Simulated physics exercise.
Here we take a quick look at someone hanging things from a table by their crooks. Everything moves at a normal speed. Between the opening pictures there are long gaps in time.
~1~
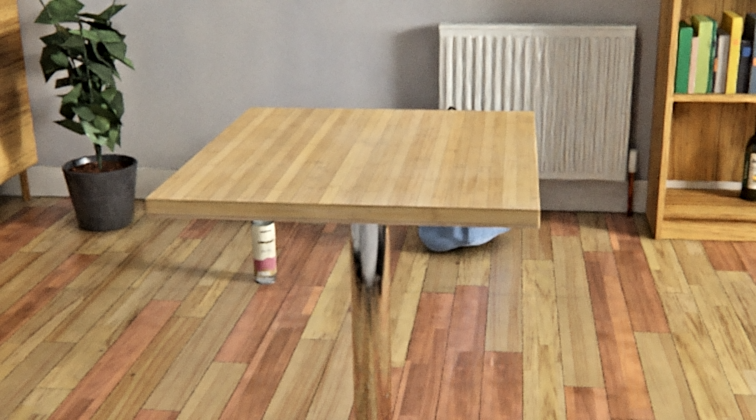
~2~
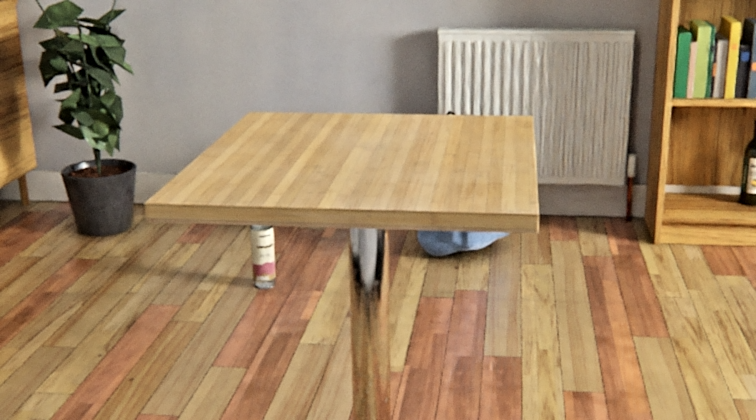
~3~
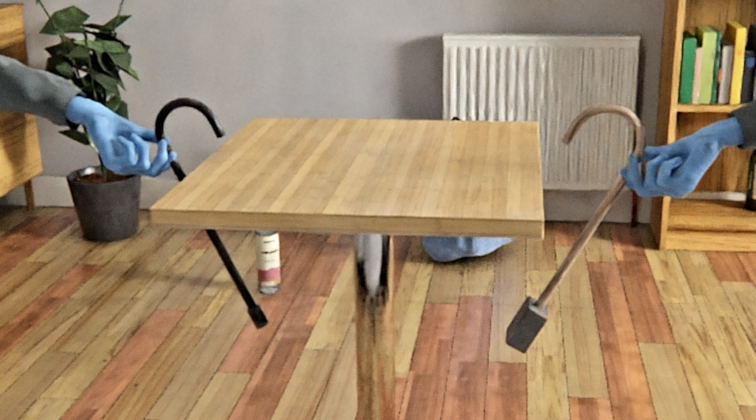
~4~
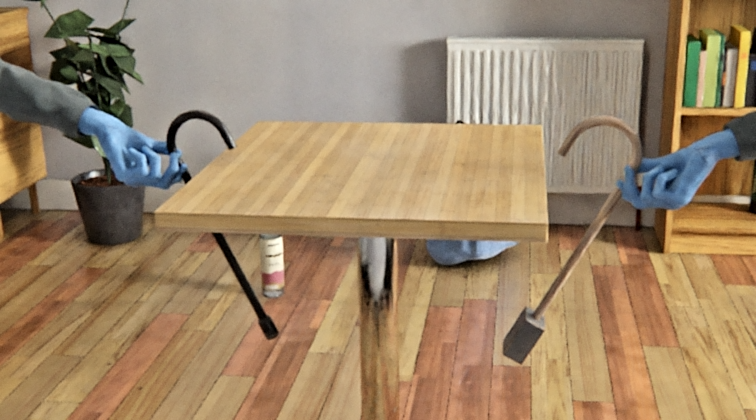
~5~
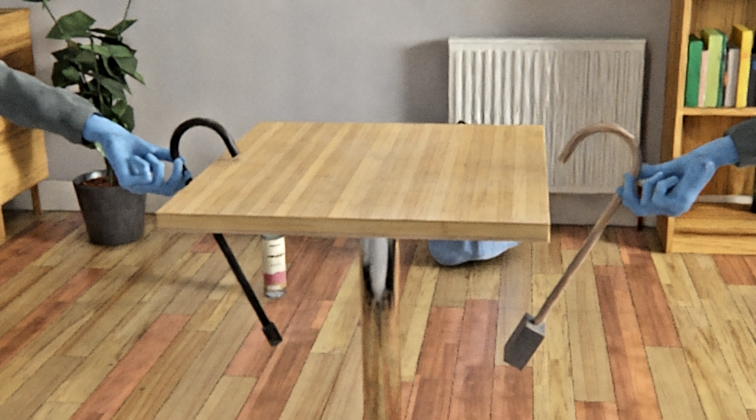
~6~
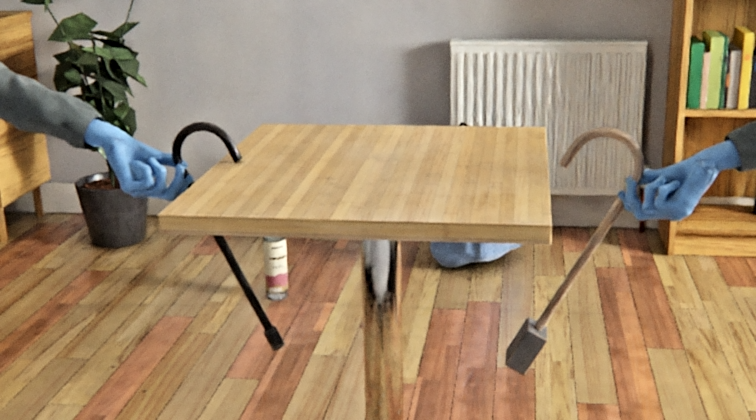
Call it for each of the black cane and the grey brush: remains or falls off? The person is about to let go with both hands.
Black cane - remains; grey brush - falls off.
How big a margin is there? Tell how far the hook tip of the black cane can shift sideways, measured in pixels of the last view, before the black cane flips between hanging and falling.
Something like 20 pixels, heading left.
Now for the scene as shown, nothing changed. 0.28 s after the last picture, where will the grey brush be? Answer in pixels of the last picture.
Roughly at (550, 395).
Then, 0.28 s after the last picture, black cane at rest near (245, 234); grey brush falling near (551, 395).
Then, 0.42 s after the last picture, black cane at rest near (245, 234); grey brush falling.
At rest, the black cane stays hooked on the edge, near (246, 234); the grey brush falls to the floor.
